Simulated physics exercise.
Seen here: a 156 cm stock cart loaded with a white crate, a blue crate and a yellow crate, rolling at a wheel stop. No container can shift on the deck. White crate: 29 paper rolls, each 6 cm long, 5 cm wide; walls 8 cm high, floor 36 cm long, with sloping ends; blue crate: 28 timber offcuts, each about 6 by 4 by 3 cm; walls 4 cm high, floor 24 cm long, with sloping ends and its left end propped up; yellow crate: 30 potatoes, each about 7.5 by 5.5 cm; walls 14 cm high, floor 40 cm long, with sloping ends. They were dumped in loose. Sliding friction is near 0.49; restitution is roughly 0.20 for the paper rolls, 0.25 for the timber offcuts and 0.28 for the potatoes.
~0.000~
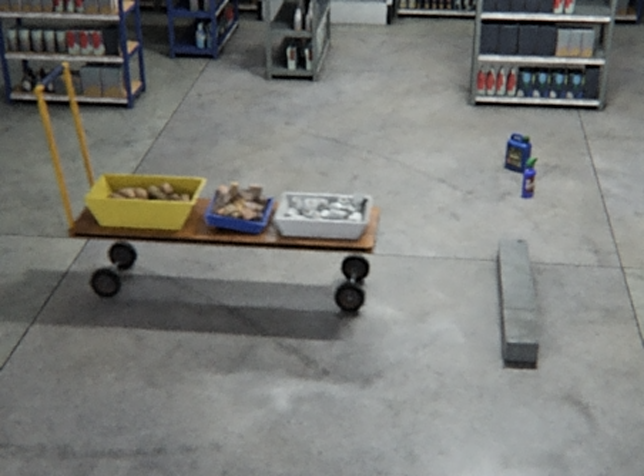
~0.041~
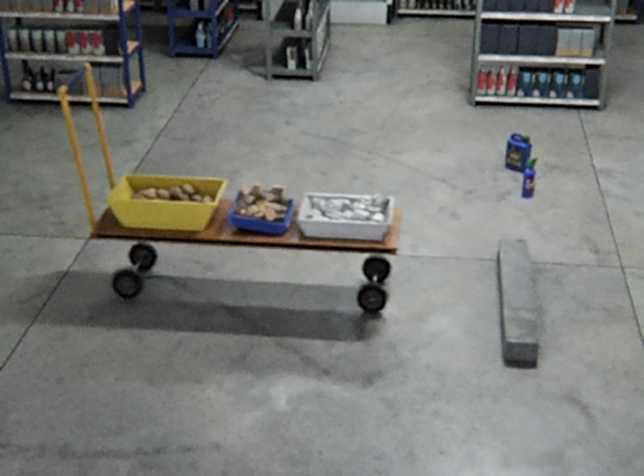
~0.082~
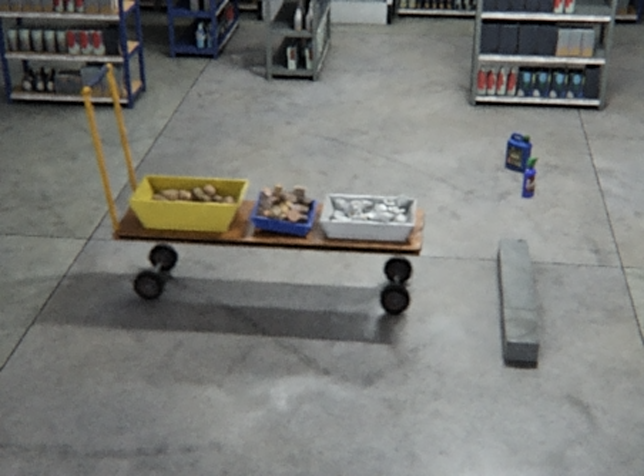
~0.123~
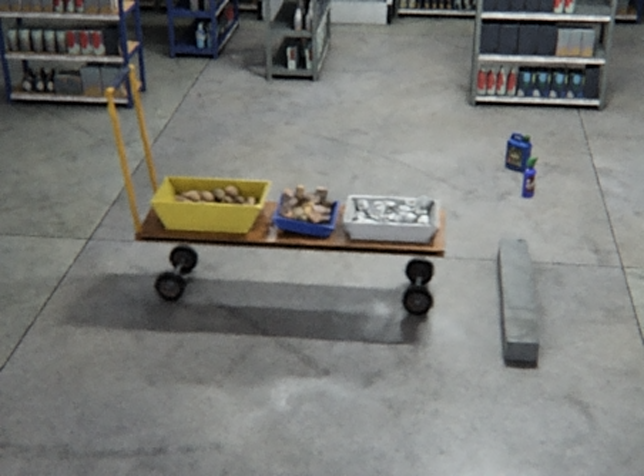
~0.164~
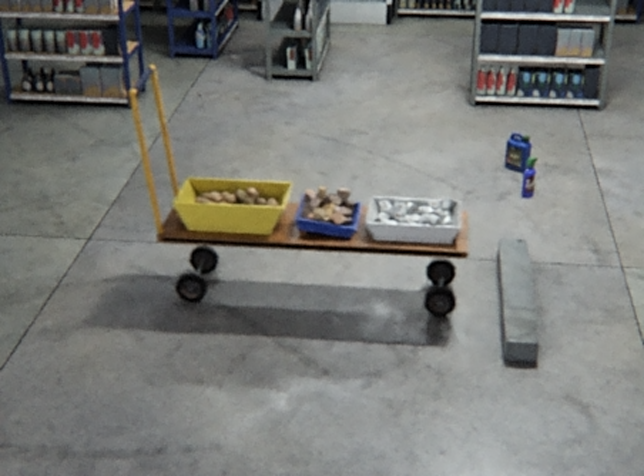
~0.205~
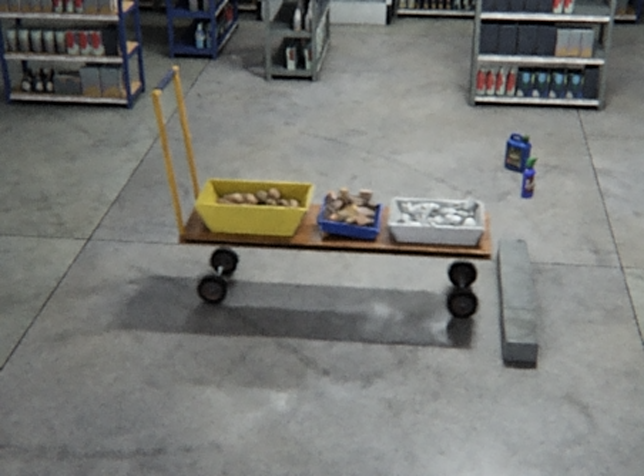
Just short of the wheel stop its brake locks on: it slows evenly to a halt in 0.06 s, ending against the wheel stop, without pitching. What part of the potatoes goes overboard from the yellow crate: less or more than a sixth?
The yellow crate loses under a sixth of its potatoes.
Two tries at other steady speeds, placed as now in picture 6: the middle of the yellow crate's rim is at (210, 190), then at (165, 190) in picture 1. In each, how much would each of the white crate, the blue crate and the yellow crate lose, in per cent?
White crate 0 then 10, blue crate 10 then 30, yellow crate 0 then 0 per cent.
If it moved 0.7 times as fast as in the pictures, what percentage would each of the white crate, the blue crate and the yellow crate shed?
In that case white crate 0, blue crate 30, yellow crate 0 per cent.
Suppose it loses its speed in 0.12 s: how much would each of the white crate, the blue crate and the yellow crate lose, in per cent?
Then white crate 10, blue crate 40, yellow crate 0 per cent.
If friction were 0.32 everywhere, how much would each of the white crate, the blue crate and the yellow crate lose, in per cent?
In that case white crate 30, blue crate 40, yellow crate 20 per cent.
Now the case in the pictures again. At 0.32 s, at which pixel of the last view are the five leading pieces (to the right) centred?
Near (501, 211).
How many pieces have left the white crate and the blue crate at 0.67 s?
About: White crate 8, blue crate 12.
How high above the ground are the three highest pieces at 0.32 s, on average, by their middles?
Some 60 cm up.
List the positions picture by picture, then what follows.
In the first frame (each is followed by its nearest rim corner in this view), yellow crate, (191, 203); blue crate, (263, 224); 70 cm short of the stop; none out.
The second frame shows yellow crate, (214, 204); blue crate, (286, 225); 58 cm short of the stop.
The third frame shows yellow crate, (236, 205); blue crate, (309, 226); 47 cm short of the stop.
The fourth frame shows yellow crate, (259, 206); blue crate, (332, 227); 35 cm short of the stop.
The fifth frame shows yellow crate, (282, 207); blue crate, (354, 228); 24 cm short of the stop.
The sixth frame shows yellow crate, (304, 209); blue crate, (377, 230); 12 cm short of the stop; none out.
After 0.22 s, braking starts.
After 0.32 s, white crate 29 in, 0 out, blue crate 25 in, 3 out and yellow crate 30 in, 0 out.
After 0.44 s, white crate 24 in, 5 out, blue crate 23 in, 5 out and yellow crate 30 in, 0 out.
After 0.67 s, white crate 20 in, 9 out, blue crate 17 in, 11 out and yellow crate 30 in, 0 out.
Outcome (at 1.17 s), white crate 20 in, 9 out, blue crate 16 in, 12 out and yellow crate 30 in, 0 out. Asked share, 0 of 30, 0 per cent.
